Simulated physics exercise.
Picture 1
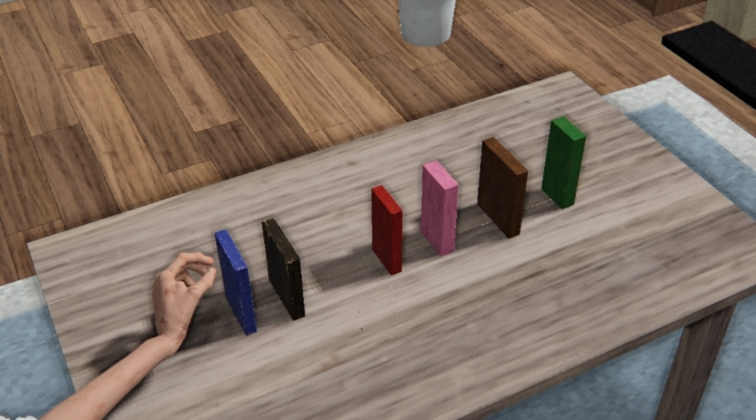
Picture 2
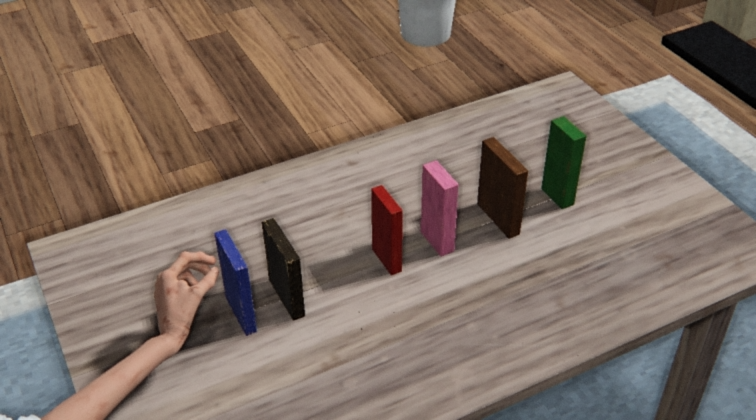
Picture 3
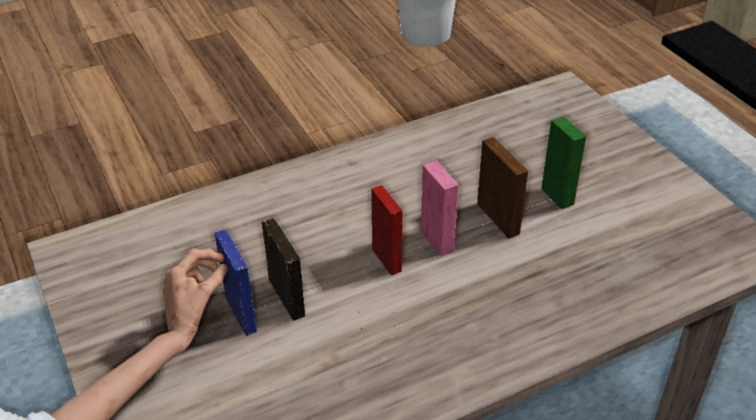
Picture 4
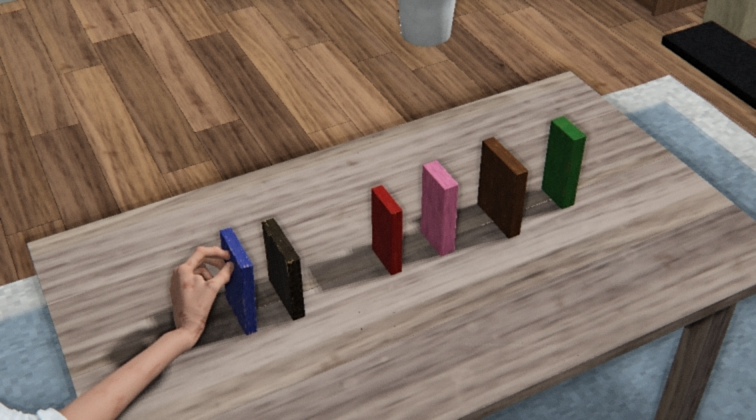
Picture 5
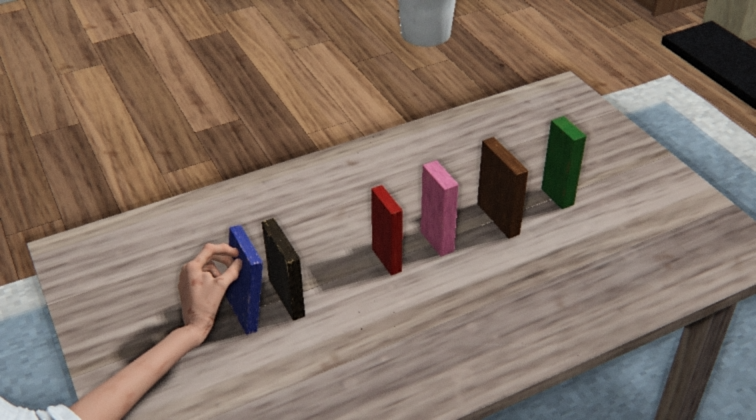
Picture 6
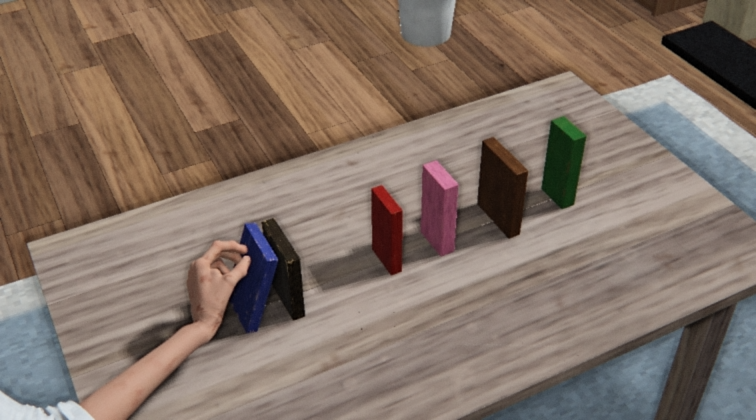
To begin with, six upright blocks stand in a spaced row on a wooden table, with a hand just left of the blue one at the near end. The hand moves right and pushes the blue block's upper part, and the block tilts rightward, leaning close against the black one while the others remain still.
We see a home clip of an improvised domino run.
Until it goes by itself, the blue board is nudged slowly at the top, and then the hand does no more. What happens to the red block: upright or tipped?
It is going to stay poised.
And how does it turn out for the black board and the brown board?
At the end the black board has fallen and the brown board is standing.
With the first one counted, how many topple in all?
2.
Then, 0.40 s later than the last frame, blue board 72° over; black board tilted by 70°.
Then, 0.50 s later than the last frame, blue board 86° over; black board on its side.
Then, 1.70 s later than the last frame, blue board 75° over; black board on its side.
When it is over, lying over on the table, black board; the other 3 as before. End places, in pixels of the last picture, red block near (387, 231).
